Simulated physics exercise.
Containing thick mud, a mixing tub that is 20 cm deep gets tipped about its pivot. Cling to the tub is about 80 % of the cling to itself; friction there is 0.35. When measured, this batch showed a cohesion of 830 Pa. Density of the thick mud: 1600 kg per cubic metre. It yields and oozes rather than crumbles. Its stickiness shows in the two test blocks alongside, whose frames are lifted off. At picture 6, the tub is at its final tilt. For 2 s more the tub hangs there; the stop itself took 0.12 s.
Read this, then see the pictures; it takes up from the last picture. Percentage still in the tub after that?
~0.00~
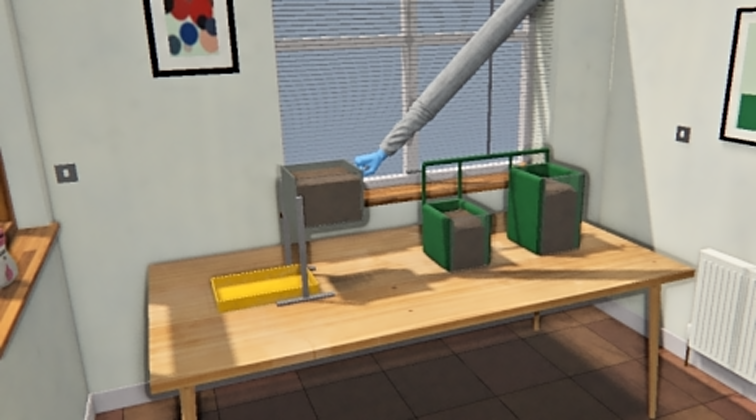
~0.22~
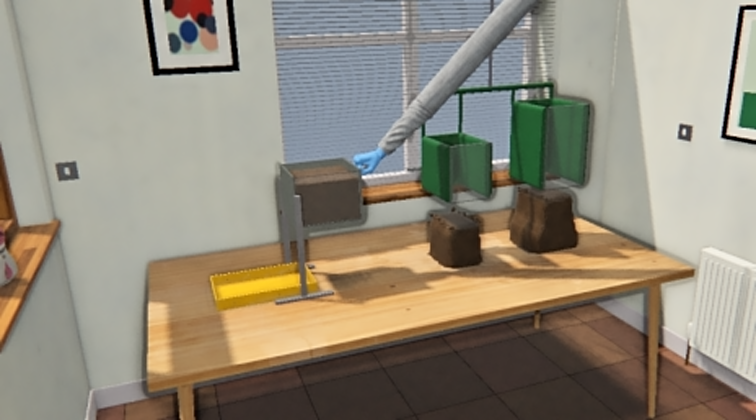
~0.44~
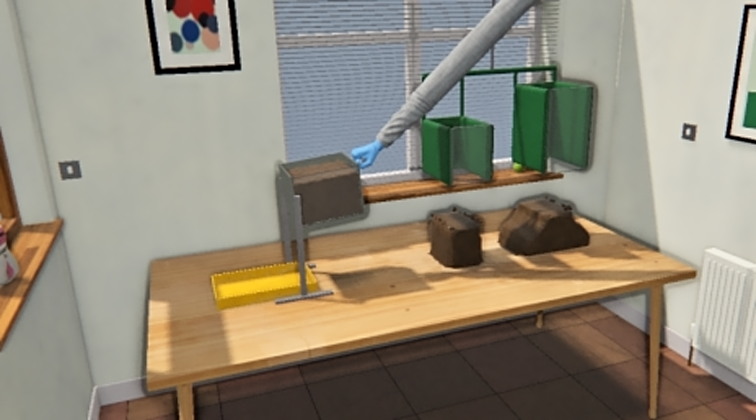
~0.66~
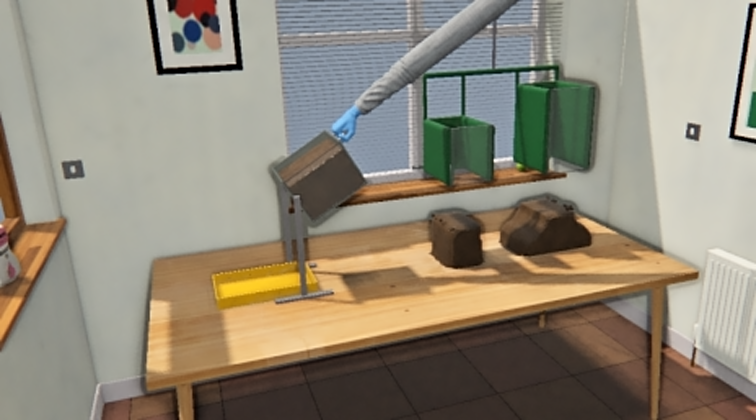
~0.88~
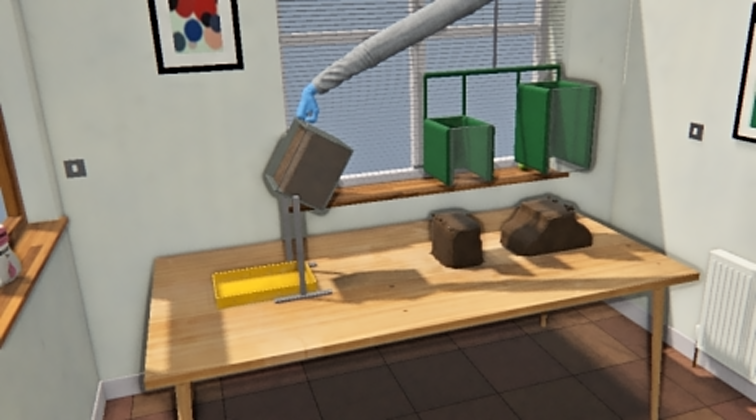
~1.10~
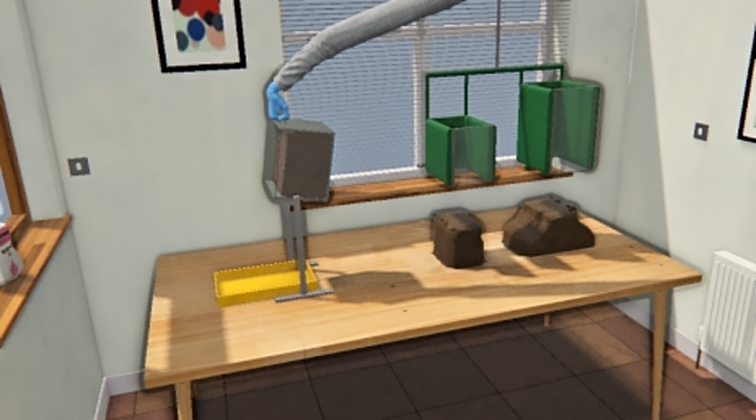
Some 100 %.
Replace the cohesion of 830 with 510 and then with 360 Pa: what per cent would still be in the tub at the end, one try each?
The two runs give near 50 % and near 45 % respectively.
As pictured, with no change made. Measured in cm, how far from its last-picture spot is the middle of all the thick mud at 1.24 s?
0 cm.
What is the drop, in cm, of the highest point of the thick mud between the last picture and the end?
About 0 cm.
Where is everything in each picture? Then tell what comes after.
Handle-side rim at (361, 171), tilt 0 degrees; top of the thick mud at (352, 179); blocks stand 20 cm, 31 cm (left to right), in the first picture.
Handle-side rim at (359, 170), tilt 0 degrees; top of the thick mud at (350, 178); blocks stand 19 cm, 27 cm (left to right), in the second picture.
Handle-side rim at (357, 165), tilt 5 degrees; top of the thick mud at (353, 173); blocks stand 19 cm, 20 cm (left to right), in the third picture.
Handle-side rim at (338, 142), tilt 31 degrees; top of the thick mud at (340, 151); blocks stand 19 cm, 19 cm (left to right), in the fourth picture.
Handle-side rim at (306, 129), tilt 59 degrees; top of the thick mud at (315, 134); blocks stand 19 cm, 19 cm (left to right), in the fifth picture.
Handle-side rim at (280, 130), tilt 80 degrees; top of the thick mud at (292, 132); blocks stand 19 cm, 19 cm (left to right), in the sixth picture.
After 1.24 s, the tub is at 80 degrees and holds 100 %.
After 1.41 s, the tub is at 80 degrees and holds 100 %.
After 1.58 s, the tub is at 80 degrees and holds 100 %.
After 1.75 s, the tub is at 80 degrees and holds 100 %.
After 3.10 s, at the end, the tub is at 80 degrees and holds 100 %.
